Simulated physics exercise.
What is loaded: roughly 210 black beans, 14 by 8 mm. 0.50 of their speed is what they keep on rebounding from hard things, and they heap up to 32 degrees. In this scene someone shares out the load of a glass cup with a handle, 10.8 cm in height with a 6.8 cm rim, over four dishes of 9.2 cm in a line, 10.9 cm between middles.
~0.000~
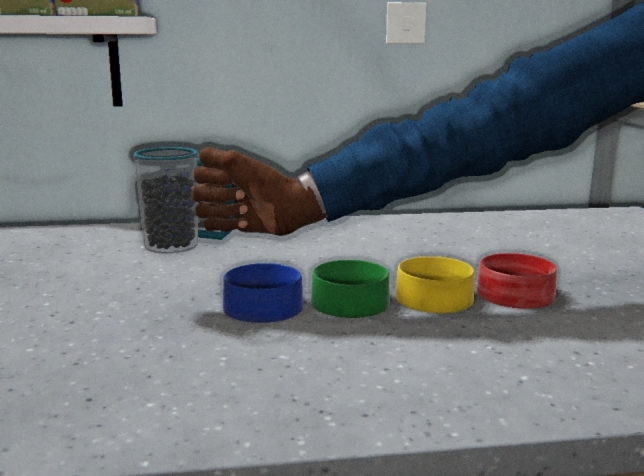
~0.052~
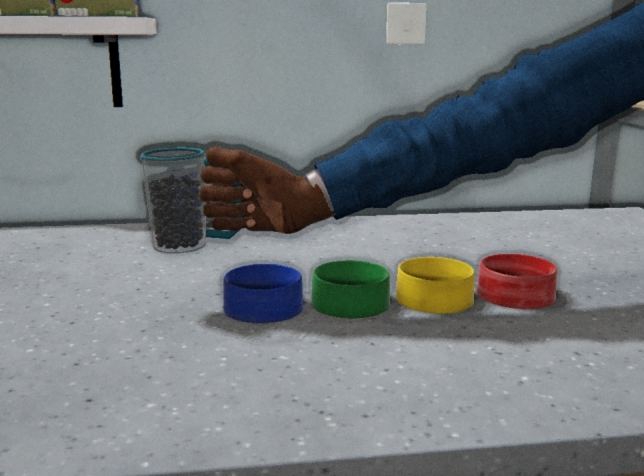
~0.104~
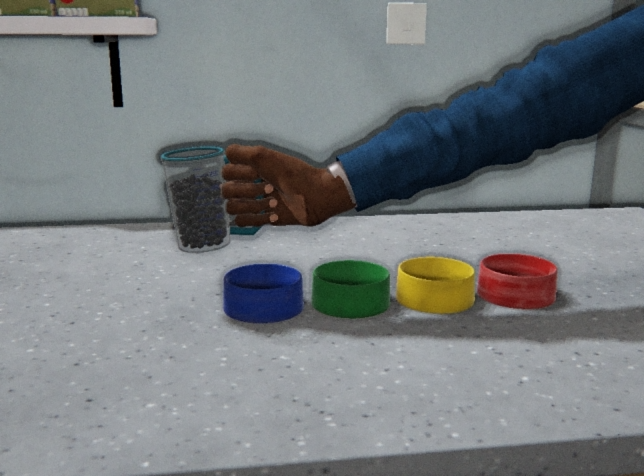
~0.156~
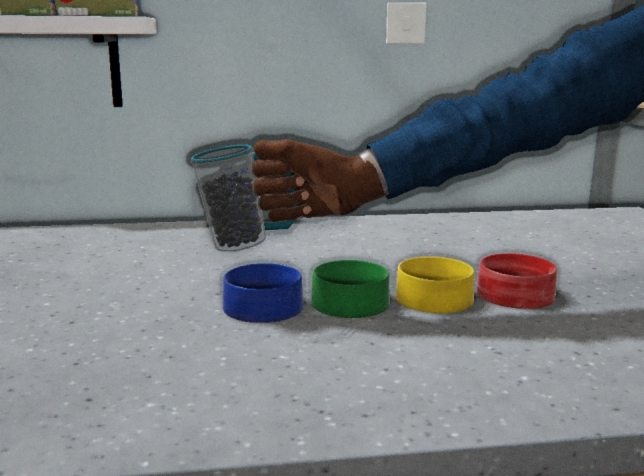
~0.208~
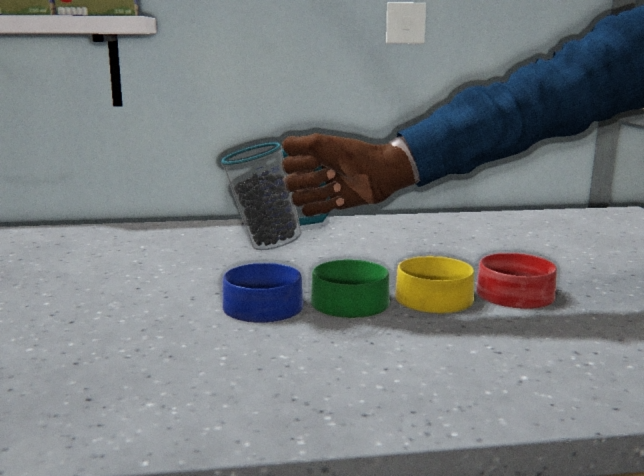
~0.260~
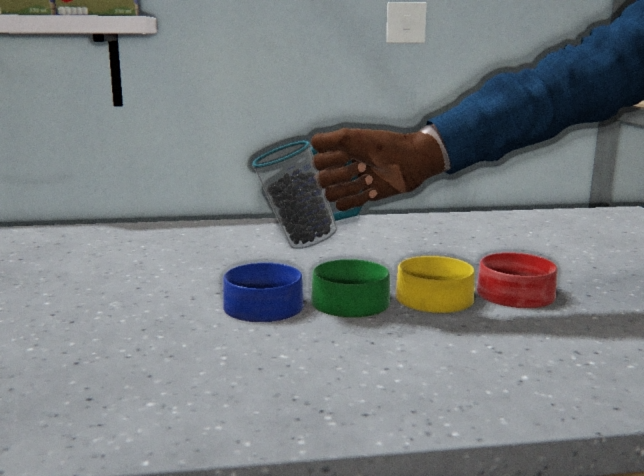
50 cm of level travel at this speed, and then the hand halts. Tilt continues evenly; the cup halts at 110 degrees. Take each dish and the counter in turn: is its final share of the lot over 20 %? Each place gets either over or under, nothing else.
Here is the list: Red over, blue under, green under, yellow under, counter under.
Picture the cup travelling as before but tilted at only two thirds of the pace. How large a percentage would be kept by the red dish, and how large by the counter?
Shares: Red dish 100, counter 0.
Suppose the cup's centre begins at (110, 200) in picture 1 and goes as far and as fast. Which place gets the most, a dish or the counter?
Yellow.
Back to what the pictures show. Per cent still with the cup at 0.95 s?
Reading: Approx. 100 %.
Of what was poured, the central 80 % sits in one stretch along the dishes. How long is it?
Roughly 5 cm of the row.
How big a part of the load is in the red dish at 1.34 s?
By that moment it's near 30 percent.
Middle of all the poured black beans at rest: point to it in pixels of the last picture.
In the last view, approximately (515, 277).
After 0.68 s, tilt 64 degrees; cup holds 100 %.
Then, at 0.95 s, tilt 92 degrees; cup holds 100 %.
After 1.34 s, tilt 110 degrees; cup holds 70 %, red 30 %.
In the end, at 2.9 s, red 100 %, blue 0 %, green 0 %, yellow 0 %, counter 0 %.
